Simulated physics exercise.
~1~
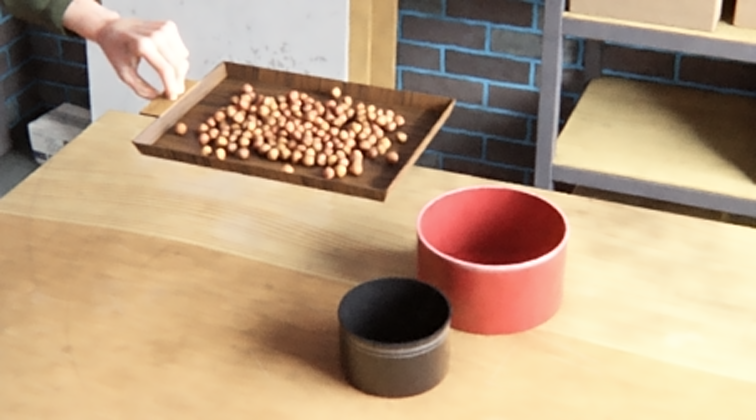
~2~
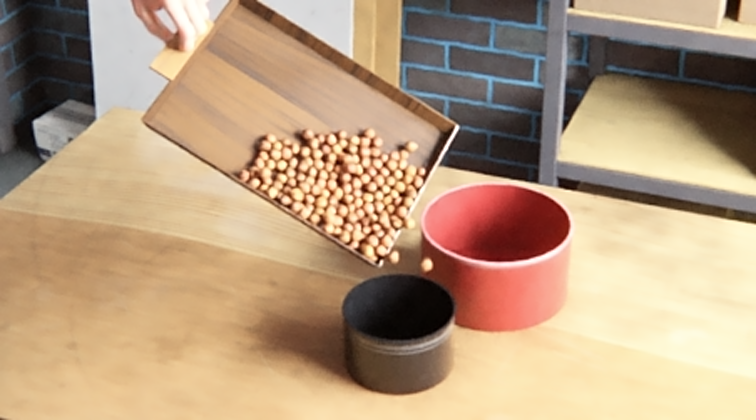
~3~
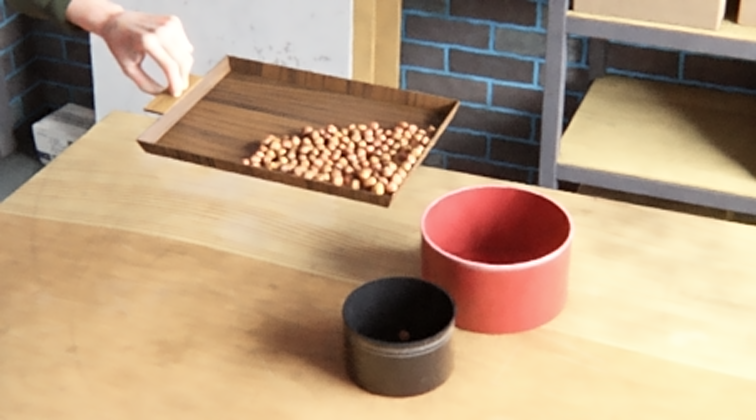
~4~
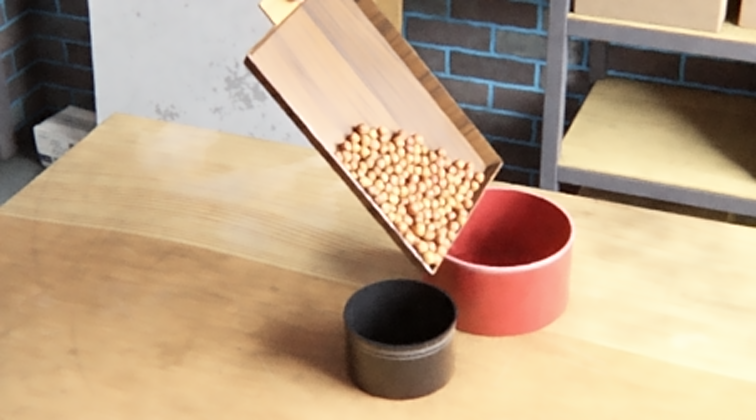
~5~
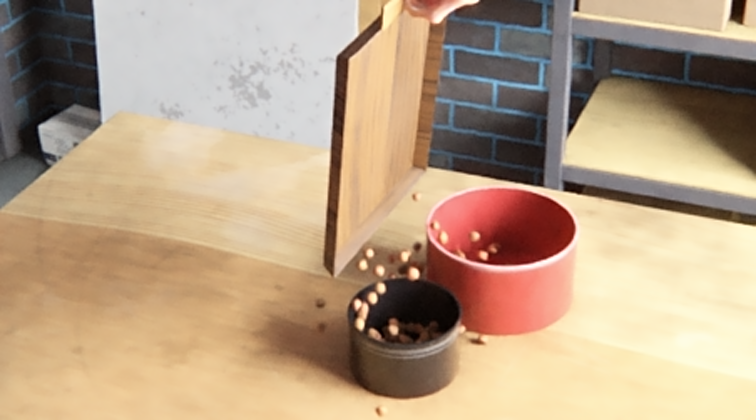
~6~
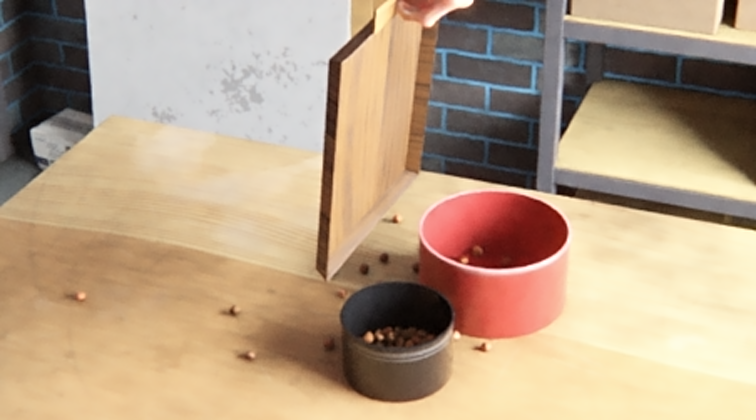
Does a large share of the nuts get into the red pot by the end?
No, the red pot catches only a few of the nuts. Far more land in the black pot, and a good part of the load misses both pots.
